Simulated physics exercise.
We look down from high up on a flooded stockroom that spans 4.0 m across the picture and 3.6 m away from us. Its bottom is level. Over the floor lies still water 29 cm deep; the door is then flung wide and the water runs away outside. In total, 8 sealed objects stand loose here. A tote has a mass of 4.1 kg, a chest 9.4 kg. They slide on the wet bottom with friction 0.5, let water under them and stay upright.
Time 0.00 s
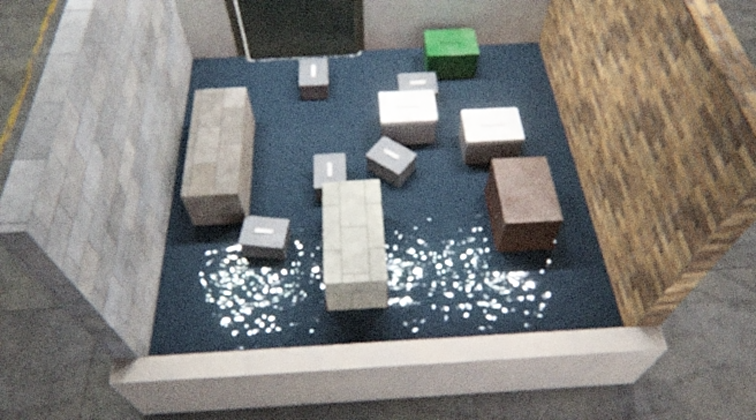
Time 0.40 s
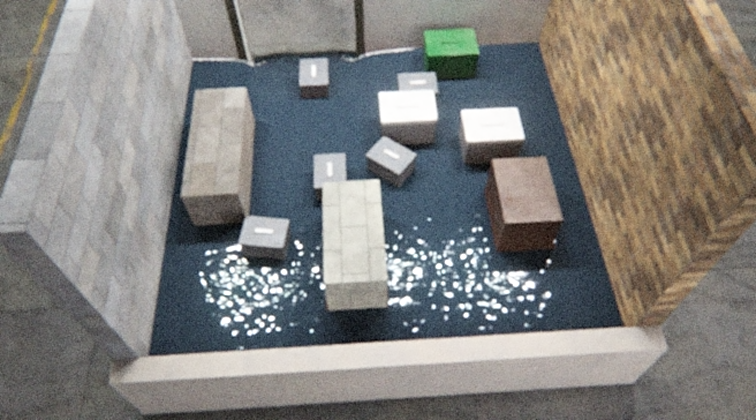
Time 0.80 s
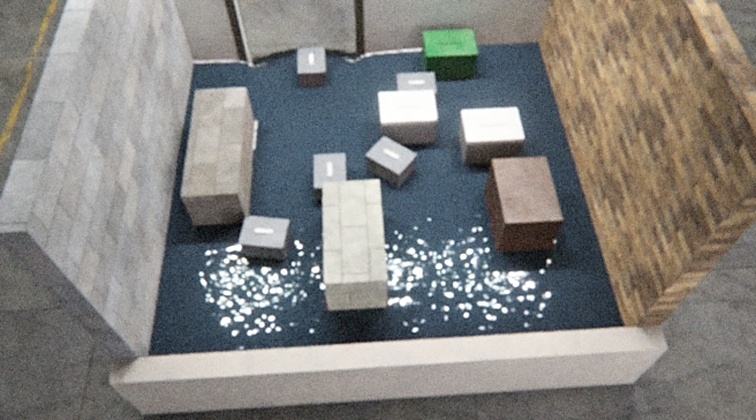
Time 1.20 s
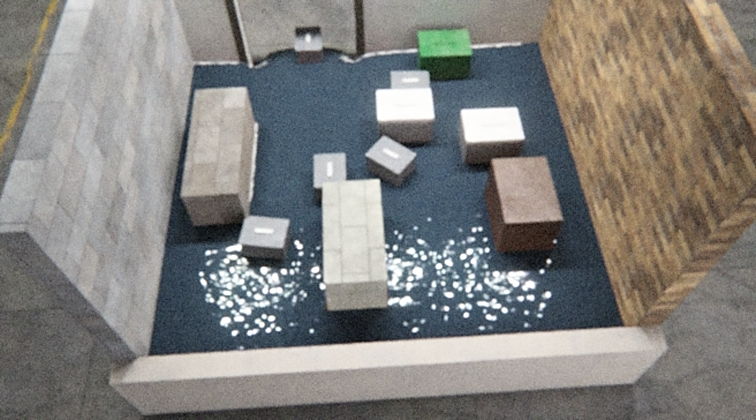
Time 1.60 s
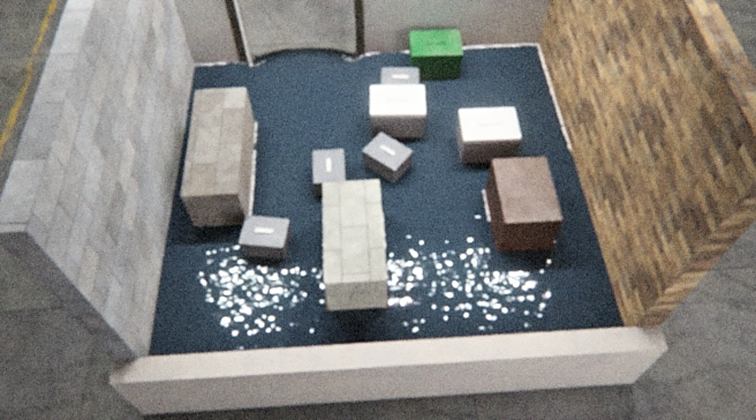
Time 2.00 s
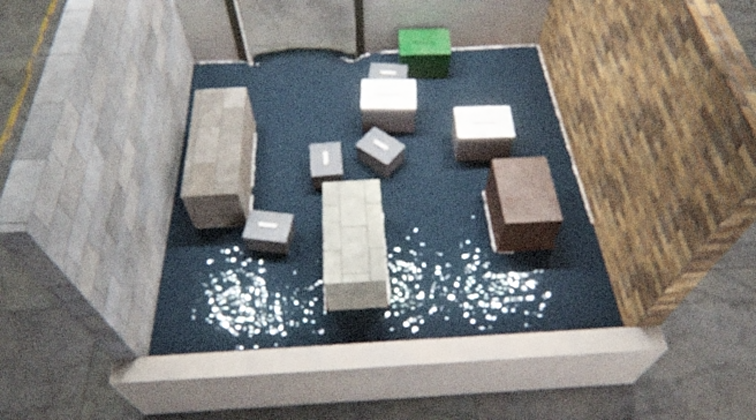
A dark panel at the back of a flooded room disappears, leaving a pale opening; a small grey box drifts into it and out of sight, while the green chest slides left and other boxes shift slightly.
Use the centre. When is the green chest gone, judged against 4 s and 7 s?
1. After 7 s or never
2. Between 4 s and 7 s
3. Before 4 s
Between 4 s and 7 s.
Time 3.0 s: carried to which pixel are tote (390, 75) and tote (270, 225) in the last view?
First near (347, 64), second near (276, 193).
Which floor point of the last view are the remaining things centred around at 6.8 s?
I'd put it around (318, 115).
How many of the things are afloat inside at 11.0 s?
Answer: 0.
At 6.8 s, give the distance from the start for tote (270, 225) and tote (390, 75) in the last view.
Log: Item 1 at 120 cm, item 2 washed out.
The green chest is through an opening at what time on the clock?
Around 5.0 seconds.
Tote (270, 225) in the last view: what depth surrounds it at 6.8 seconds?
About 18 cm.
After 3.0 s the green chest is near (394, 42), 0.6 m from its start, afloat; 1 of 8 are out; 7 afloat.
After 6.8 s the green chest has gone out (at 4.9 s); 4 of 8 are out; 4 afloat.
After 11.0 s the green chest has gone out (at 4.9 s); 8 of 8 are out; 0 afloat.
After 15.0 s the green chest has gone out (at 4.9 s); 8 of 8 are out; 0 afloat.
